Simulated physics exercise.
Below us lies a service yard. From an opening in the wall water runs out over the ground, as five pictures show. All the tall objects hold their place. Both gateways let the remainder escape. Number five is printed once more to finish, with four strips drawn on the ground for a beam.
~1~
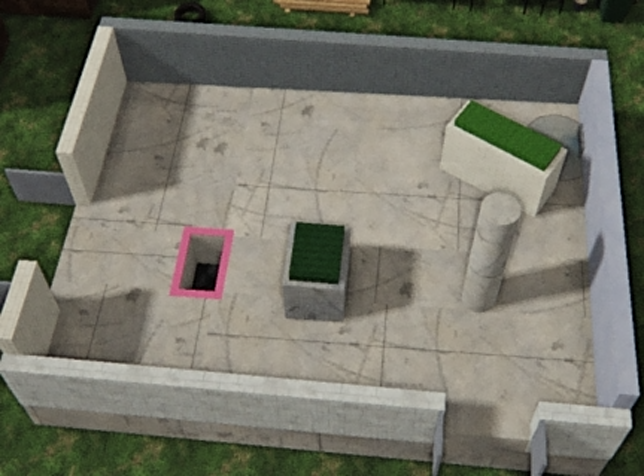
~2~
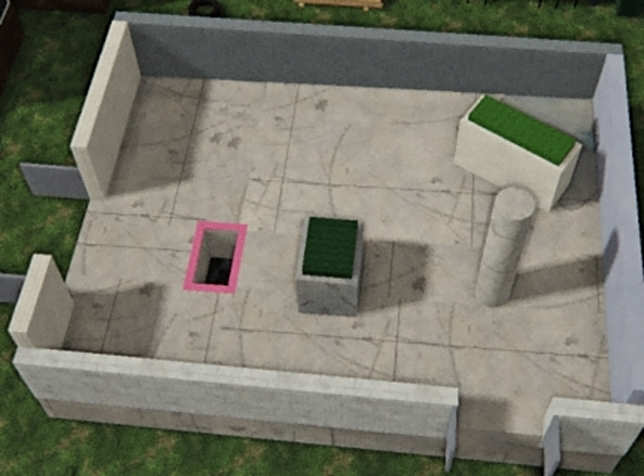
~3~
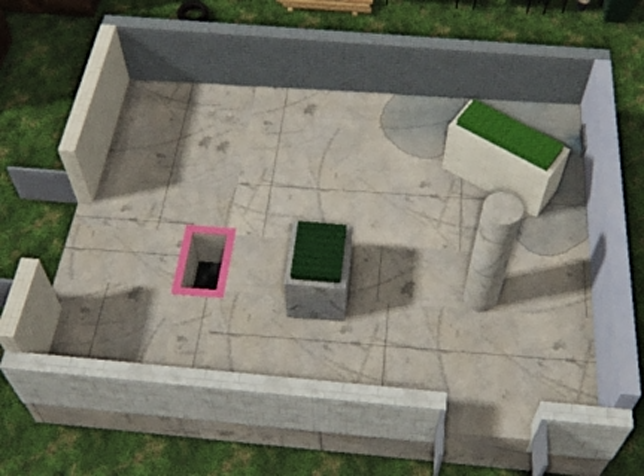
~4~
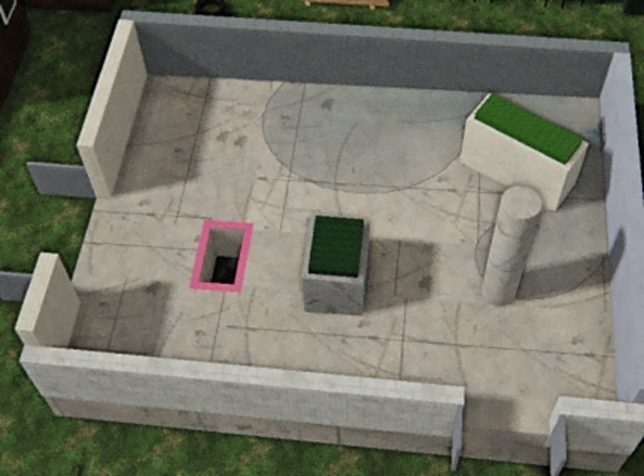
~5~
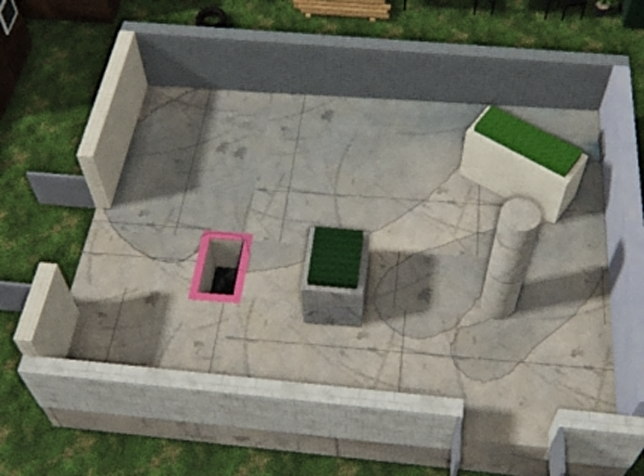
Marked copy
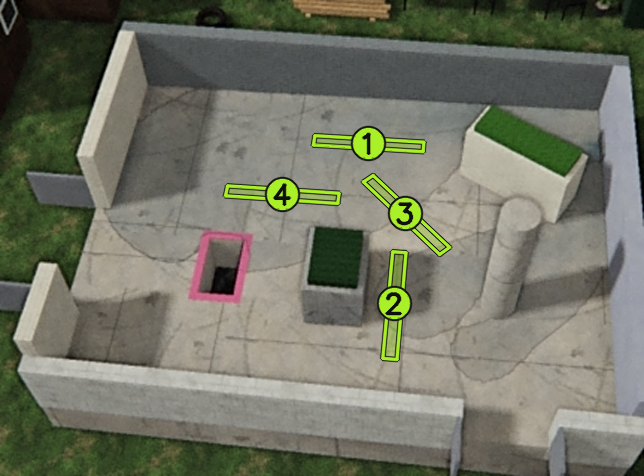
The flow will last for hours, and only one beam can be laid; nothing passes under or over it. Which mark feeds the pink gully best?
Place 2 does it best.
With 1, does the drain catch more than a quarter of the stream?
No.
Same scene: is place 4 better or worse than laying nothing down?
Worse.
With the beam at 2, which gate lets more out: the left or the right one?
The left one.
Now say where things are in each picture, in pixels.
Outfall at (582, 141); pink gully at (200, 260); open gate at (75, 255); open gate at (485, 420); water covers 2 % of the ground and shows as far out as (546, 120); pink gully still dry.
Water covers 6 % of the ground and shows as far out as (538, 97); pink gully still dry.
Water covers 12 % of the ground and shows as far out as (396, 98); pink gully still dry.
Water covers 26 % of the ground and shows as far out as (270, 117); pink gully still dry.
Water covers 50 % of the ground and shows as far out as (118, 184); pink gully taking water.
On the marked copy, 1 from (314, 140) to (423, 146); 2 from (389, 358) to (399, 252); 3 from (368, 178) to (444, 250); 4 from (226, 190) to (338, 198).
Choosing 1, about 11 % of the stream runs into the pink gully, about 87 % out by the gates.
Choosing 2, about 19 % of the stream runs into the pink gully, about 79 % out by the gates.
Choosing 3, about 13 % of the stream runs into the pink gully, about 85 % out by the gates.
Choosing 4, about 8 % of the stream runs into the pink gully, about 89 % out by the gates.
